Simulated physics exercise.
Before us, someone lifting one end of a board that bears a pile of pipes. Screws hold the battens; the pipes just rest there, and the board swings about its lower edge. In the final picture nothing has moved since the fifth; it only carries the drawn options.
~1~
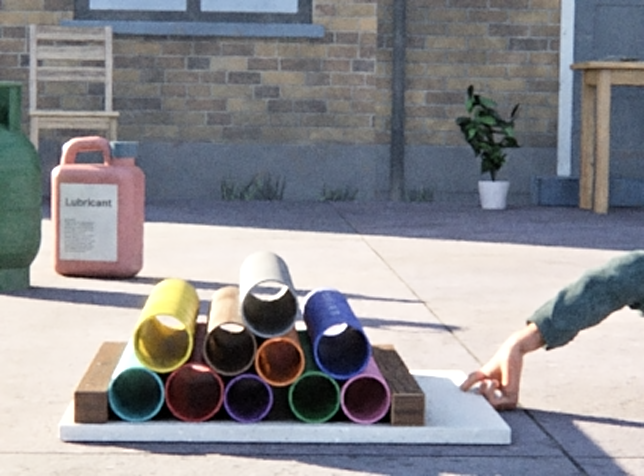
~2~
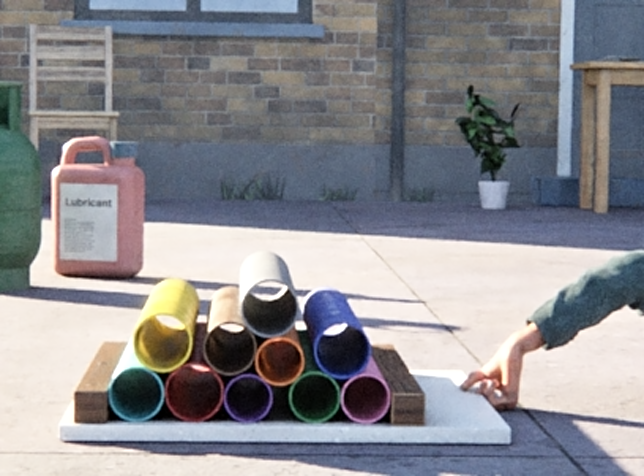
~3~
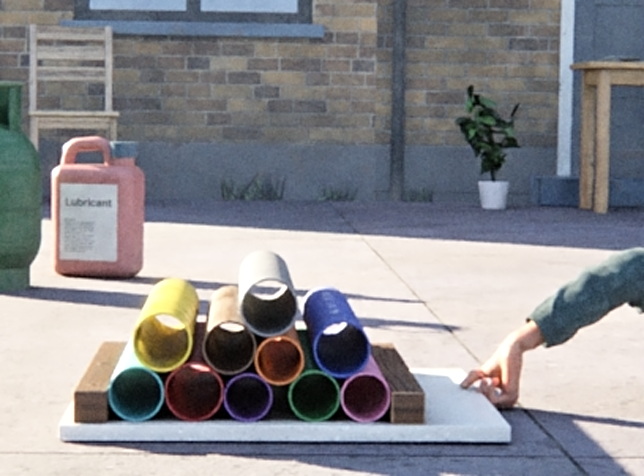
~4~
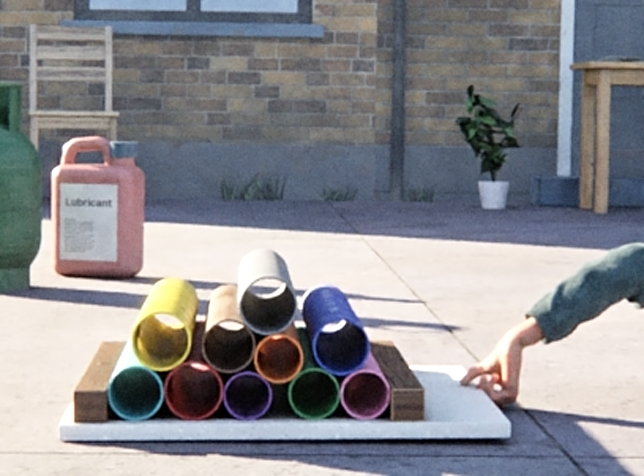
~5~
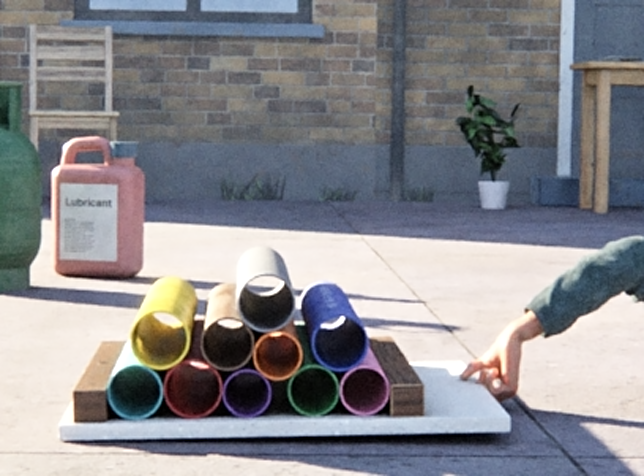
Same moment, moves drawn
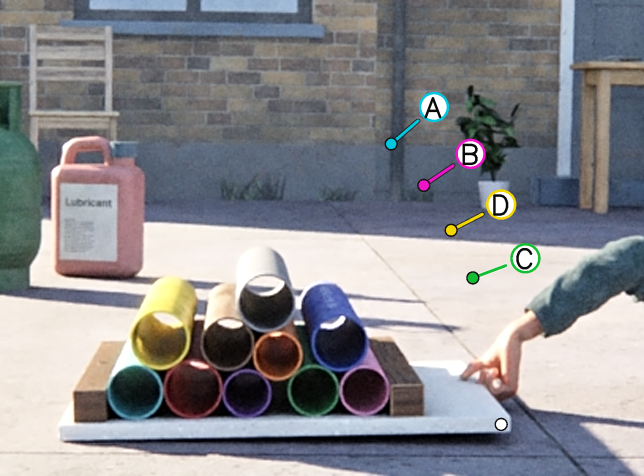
A stack of colorful pipes rests on a white board as a hand slightly lifts its right end.
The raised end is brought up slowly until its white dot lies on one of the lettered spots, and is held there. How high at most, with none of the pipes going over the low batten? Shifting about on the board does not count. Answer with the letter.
Lift it to C and no more.
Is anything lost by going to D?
Yes.
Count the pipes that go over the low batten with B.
The count is five.
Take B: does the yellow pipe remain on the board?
No.
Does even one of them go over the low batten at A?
At A: Yes.
On the marked copy, A at (391, 144); B at (424, 185); C at (473, 278); D at (451, 230); the white dot at (501, 424).
Following C. Soon after the start, board at 15°.
Later, board at 21°.
In the end, board at 21°, none over the low batten.
As for the rest, A five over the low batten; B five over the low batten; D five over the low batten.
